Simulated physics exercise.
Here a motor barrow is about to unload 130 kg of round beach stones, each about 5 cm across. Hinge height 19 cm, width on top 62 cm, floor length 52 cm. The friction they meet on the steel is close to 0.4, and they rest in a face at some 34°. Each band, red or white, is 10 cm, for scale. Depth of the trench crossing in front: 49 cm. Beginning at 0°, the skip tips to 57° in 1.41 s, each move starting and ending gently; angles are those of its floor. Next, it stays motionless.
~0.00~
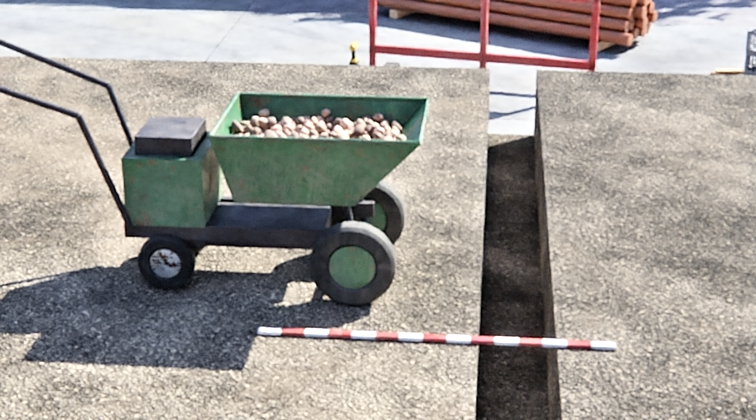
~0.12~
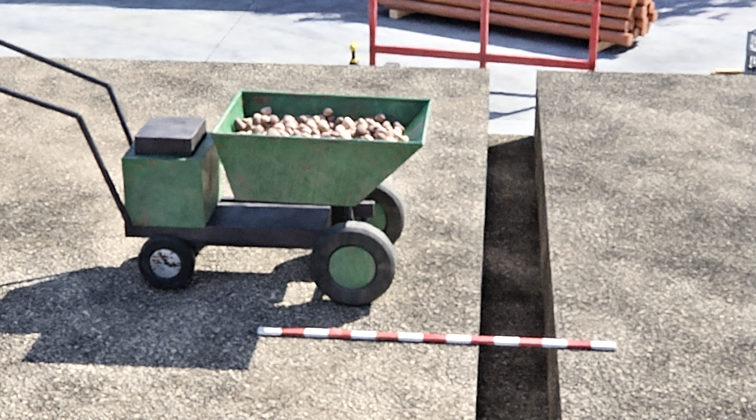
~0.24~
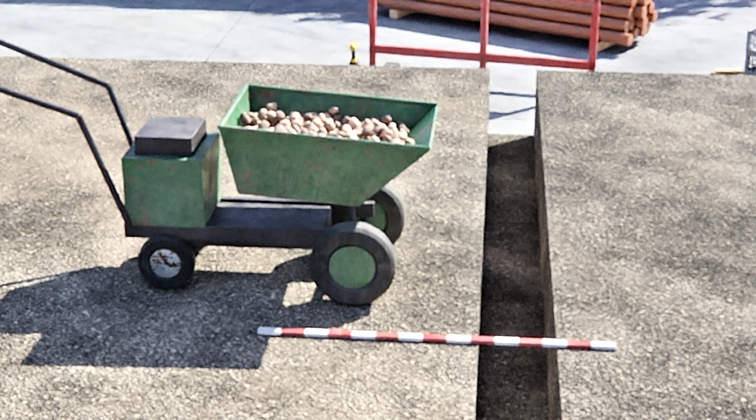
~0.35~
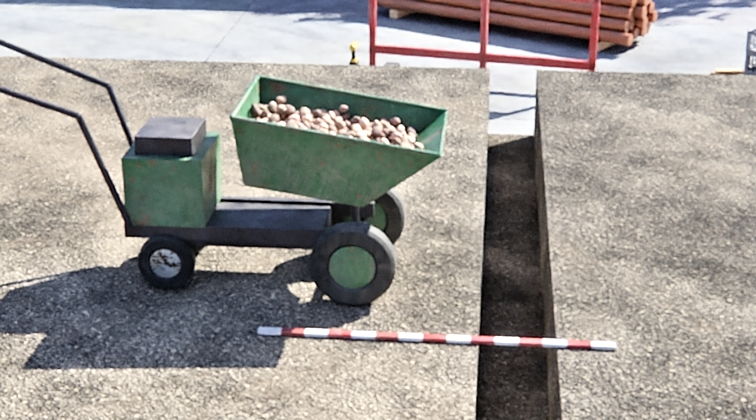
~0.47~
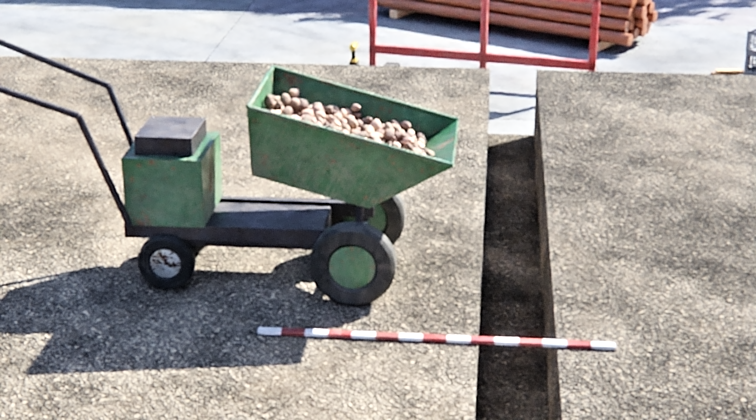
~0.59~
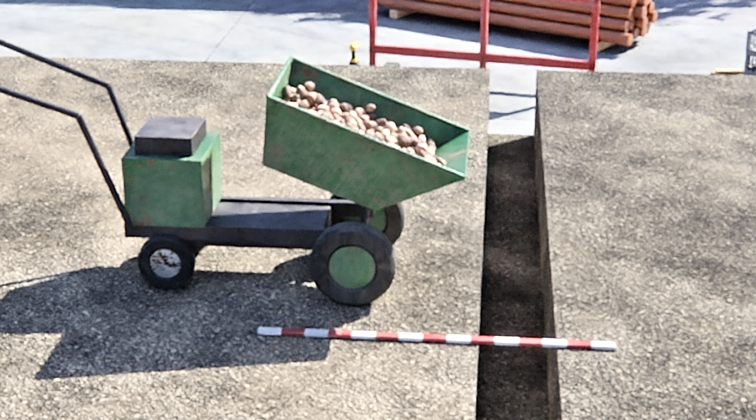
A green skip loaded with rounded stones on a small wheeled barrow tilts gradually to the right, its left end rising, while the wheels stay still beside a red-and-white striped pole and a narrow trench.
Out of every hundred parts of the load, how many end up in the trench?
Close to 70 in a hundred.
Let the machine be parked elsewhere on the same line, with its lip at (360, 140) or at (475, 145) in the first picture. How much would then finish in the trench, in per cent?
Result: Close to 75 then close to 20 per cent.
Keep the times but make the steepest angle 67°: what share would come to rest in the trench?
Roughly 70%.
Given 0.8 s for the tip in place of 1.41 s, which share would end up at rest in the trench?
Close to 60 per cent then.
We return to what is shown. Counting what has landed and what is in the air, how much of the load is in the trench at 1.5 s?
Around 20 per cent of it, at that instant.
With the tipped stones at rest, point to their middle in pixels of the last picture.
Resting centre: About (529, 356).
After 1.1 s the floor is at 48°; 100 % in the skip; the foremost stones are at (482, 210).
After 1.5 s the floor is at 57°; 78 % in the skip, 19 % in the trench, 3 % past the trench; the foremost stones are at (574, 276).
After 1.9 s the floor is at 57°; 45 % in the skip, 33 % in the trench, 22 % past the trench; the foremost stones are at (667, 271).
After 3.8 s the floor is at 57°; 6 % in the skip, 70 % in the trench, 24 % past the trench; the foremost stones are past the picture's edge.
